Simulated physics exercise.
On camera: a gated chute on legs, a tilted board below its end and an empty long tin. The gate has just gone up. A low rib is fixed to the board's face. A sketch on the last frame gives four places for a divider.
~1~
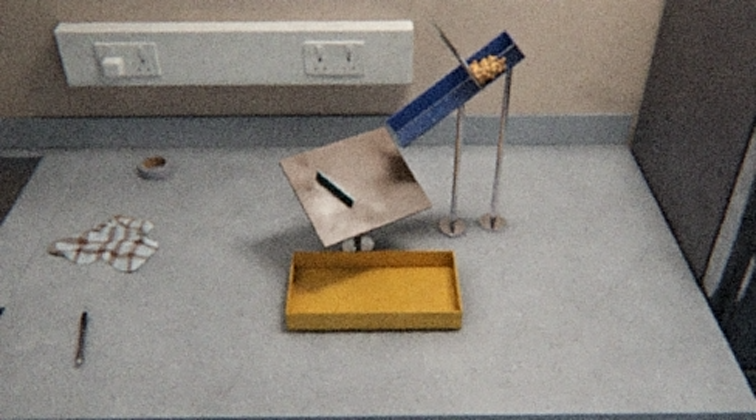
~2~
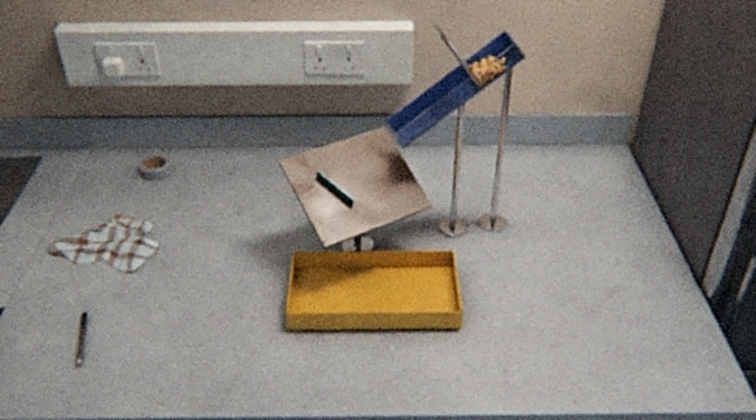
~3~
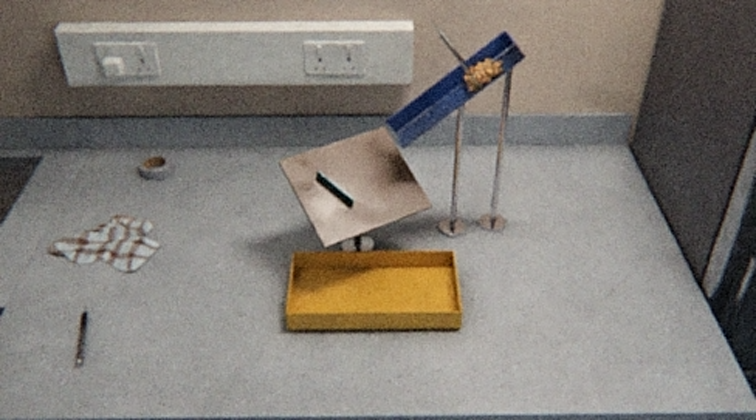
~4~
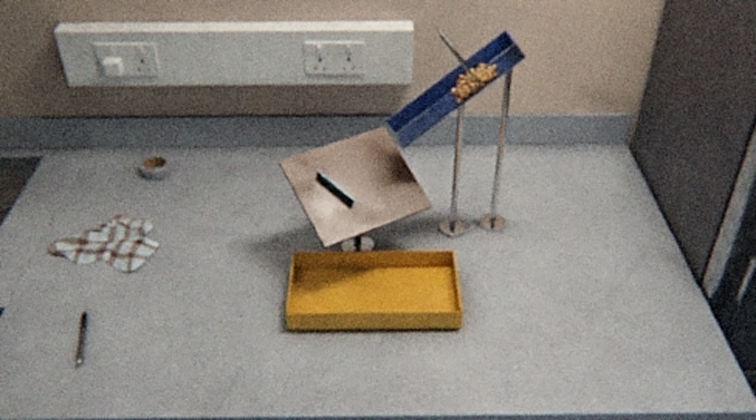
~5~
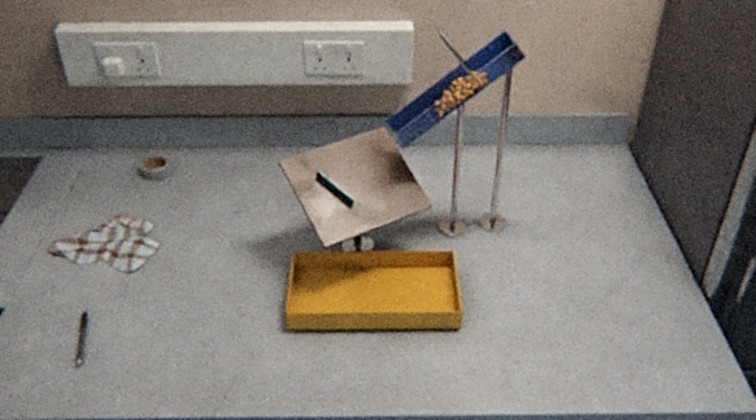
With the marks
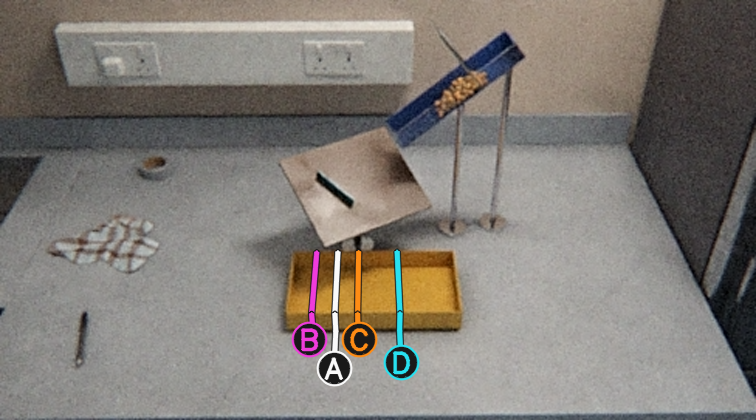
A blue chute on thin legs sloped down toward a tilted board above an empty yellow tray, and a cluster of small tan beads slid down and left, partway along the chute.
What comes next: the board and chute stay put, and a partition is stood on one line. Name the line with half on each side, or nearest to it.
Line D.
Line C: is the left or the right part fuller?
More lands on the right.
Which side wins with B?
Right.
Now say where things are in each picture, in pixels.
Load behind the gate near (484, 70), round wooden beads; lip of the chute near (400, 141), sloping fairly steeply, in the first picture.
Middle of the board near (356, 184), tilted gently; middle of its low edge near (381, 226); of its high edge near (333, 143), in the second picture.
Front corners of the tin near (286, 313) and (462, 311), empty; front of the load near (471, 88), in the third picture.
Middle of the load near (474, 81); its front near (457, 96), close to a quarter of the way to the lip; rib from (318, 171) to (354, 200), in the fourth picture.
Middle of the load near (459, 89); its front near (441, 115), close to half of the way to the lip, in the fifth picture.
On the marked copy, line A crosses the front rim at (334, 313); line B crosses the front rim at (311, 313); line C crosses the front rim at (357, 312); line D crosses the front rim at (399, 312).
If A is chosen, of what is caught, none at all on the left of the divider, the whole lot on the right.
If B is chosen, of what is caught, none at all on the left of the divider, the whole lot on the right.
If C is chosen, of what is caught, a small share on the left of the divider, all but a few on the right.
If D is chosen, of what is caught, close to a third on the left of the divider, close to two thirds on the right.
